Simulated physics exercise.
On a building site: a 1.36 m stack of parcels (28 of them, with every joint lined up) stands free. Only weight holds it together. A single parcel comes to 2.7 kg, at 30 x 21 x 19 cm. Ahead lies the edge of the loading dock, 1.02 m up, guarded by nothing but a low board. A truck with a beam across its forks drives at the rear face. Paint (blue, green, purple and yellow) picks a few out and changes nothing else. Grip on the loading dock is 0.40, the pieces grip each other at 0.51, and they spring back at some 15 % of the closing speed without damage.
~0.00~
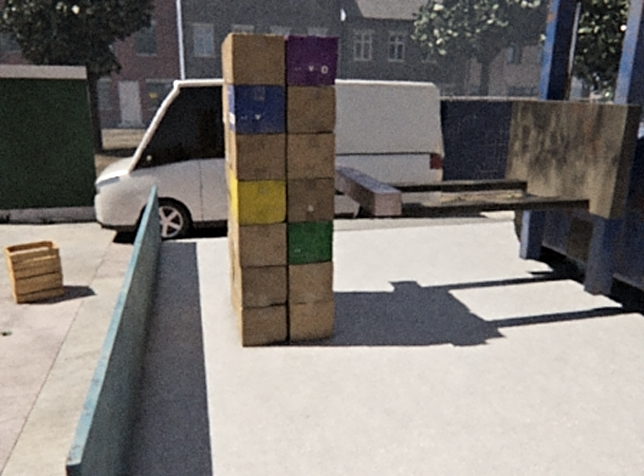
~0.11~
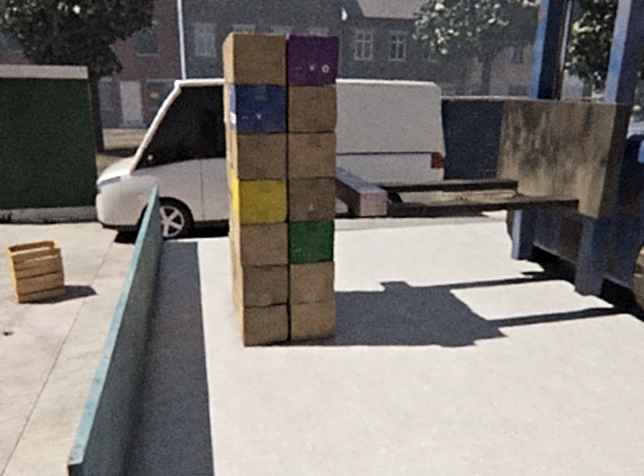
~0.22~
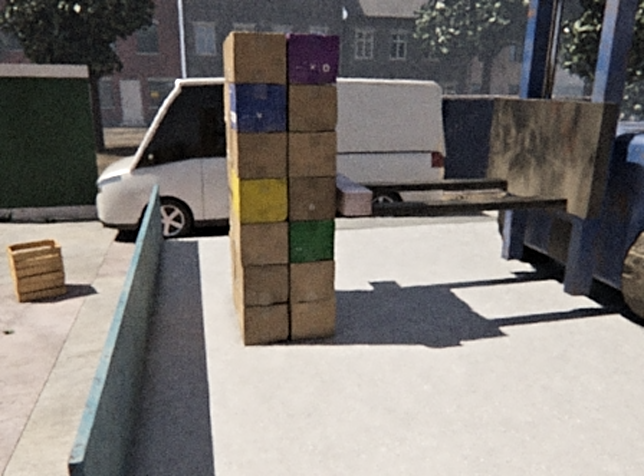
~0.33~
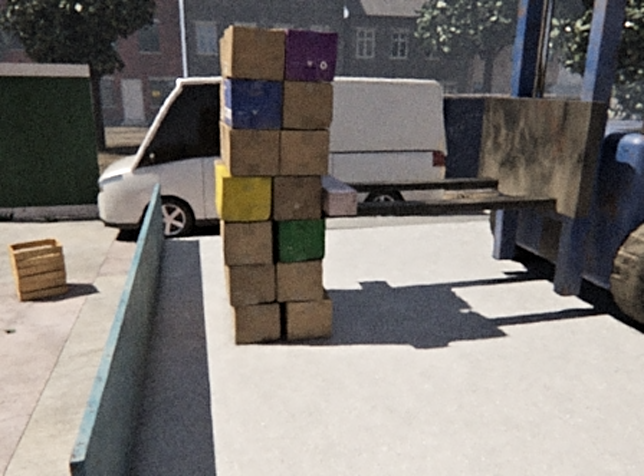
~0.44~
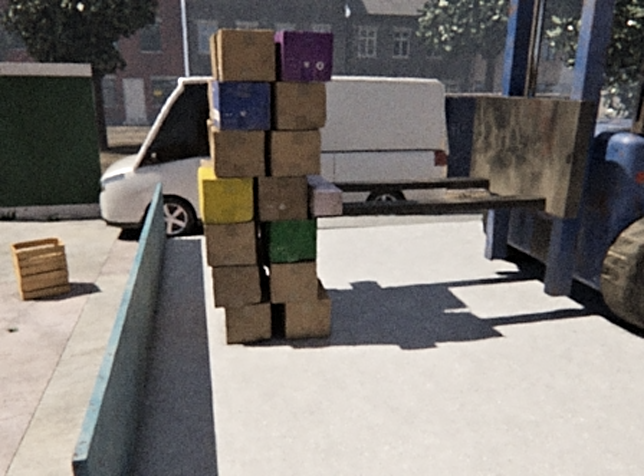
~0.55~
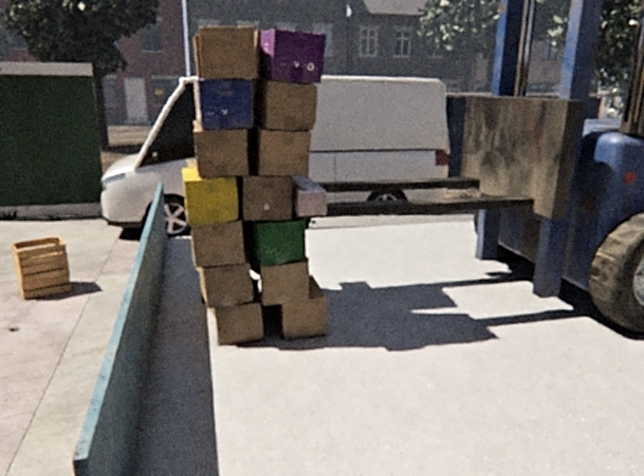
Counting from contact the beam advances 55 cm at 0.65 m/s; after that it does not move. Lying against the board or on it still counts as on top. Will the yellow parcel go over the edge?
In the end the yellow parcel falls off.
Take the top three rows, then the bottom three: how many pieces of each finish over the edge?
From the top 6, from the bottom 1.
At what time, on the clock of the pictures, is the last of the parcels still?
At about 3.5 s.
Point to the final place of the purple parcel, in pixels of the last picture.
At about (369, 241).
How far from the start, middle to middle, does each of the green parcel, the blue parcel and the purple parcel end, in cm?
About: Green 40, blue 340, purple 170.
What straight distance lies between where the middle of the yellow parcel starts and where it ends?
About 225 cm.
After 0.72 s, none of the 28 parcels over the edge, 28 disturbed; yellow parcel leaning 3°; green parcel leaning 22°.
After 1.06 s, none of the 28 parcels over the edge, 28 disturbed; yellow parcel leaning 72°, 16 cm lower; blue parcel leaning 38°, 16 cm lower.
After 1.50 s, 4 of the 28 parcels over the edge; yellow parcel upside down; blue parcel on its side.
After 2.10 s, 9 of the 28 parcels over the edge; yellow parcel upside down; purple parcel on its side.
At rest (3.8 s), 9 of the 28 parcels over the edge; yellow parcel upside down; purple parcel upside down; blue parcel on its side. As the last picture would show them, middles, purple parcel near (369, 241).
